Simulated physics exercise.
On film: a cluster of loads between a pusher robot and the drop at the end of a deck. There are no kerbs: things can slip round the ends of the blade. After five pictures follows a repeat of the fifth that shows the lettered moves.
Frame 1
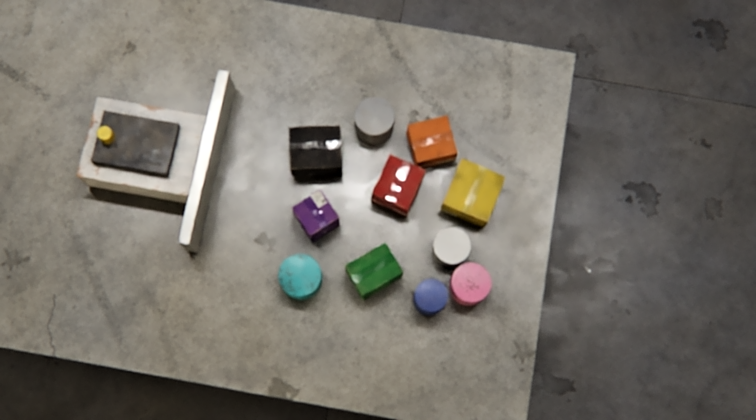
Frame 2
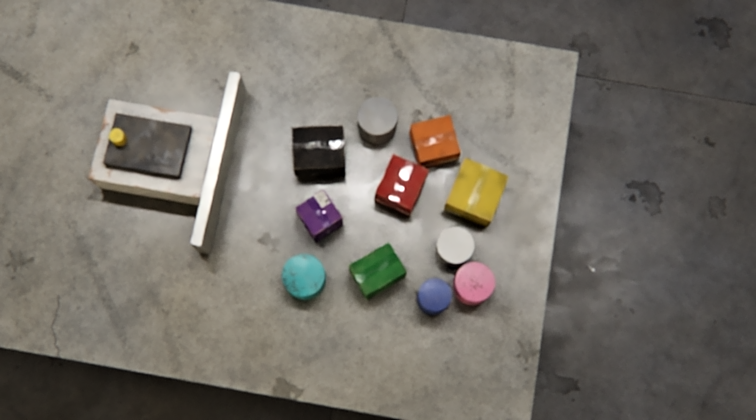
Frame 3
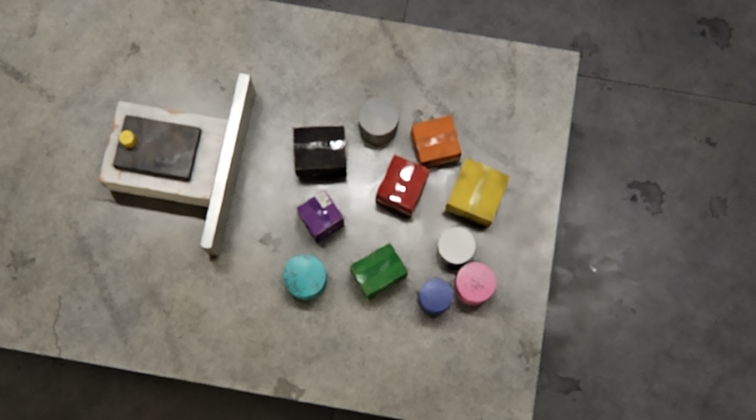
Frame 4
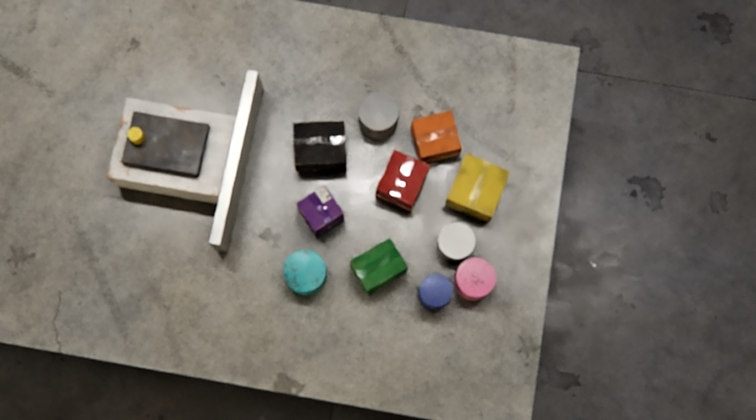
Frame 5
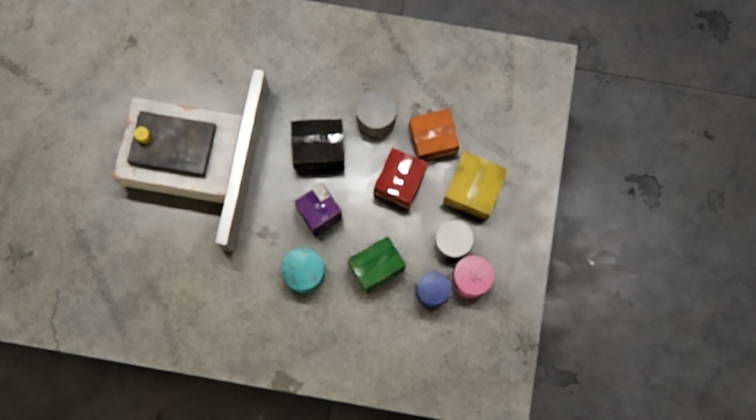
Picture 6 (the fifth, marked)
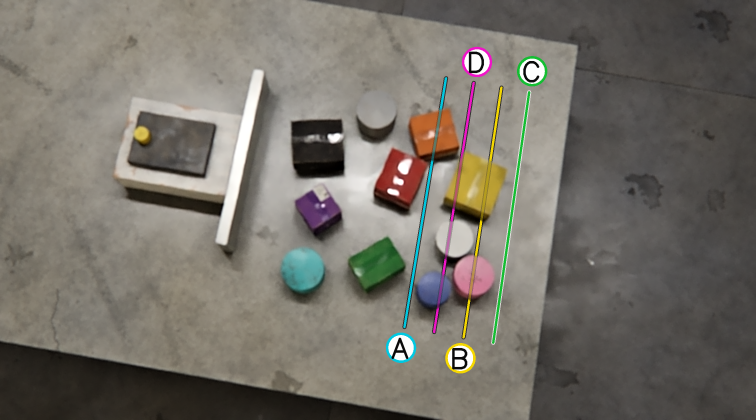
Pusher robot with a wide white blade creeping right across a grey deck toward a cluster of coloured boxes and canisters.
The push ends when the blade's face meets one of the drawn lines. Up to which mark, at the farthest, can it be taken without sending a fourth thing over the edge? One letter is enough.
B is the last line within the limit.
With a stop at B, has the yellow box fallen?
By then, yes.
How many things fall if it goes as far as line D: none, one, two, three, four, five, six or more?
In all, one.
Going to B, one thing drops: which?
The yellow box.
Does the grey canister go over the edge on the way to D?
No.
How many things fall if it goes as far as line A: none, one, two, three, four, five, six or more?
In all, none.
On the marked copy, A at (426, 198); B at (483, 208); C at (512, 213); D at (455, 203).
Taking B. A third of the way, robot (265, 159); turquoise canister (327, 285); red parcel (407, 181).
Two thirds of the way, robot (352, 174); yellow box (536, 195); red parcel (491, 196).
When it is over, robot (421, 186); yellow box over the edge; red parcel (558, 208); one fallen.
As for the rest, A is within the limit but short; C drops five; D is within the limit but short.
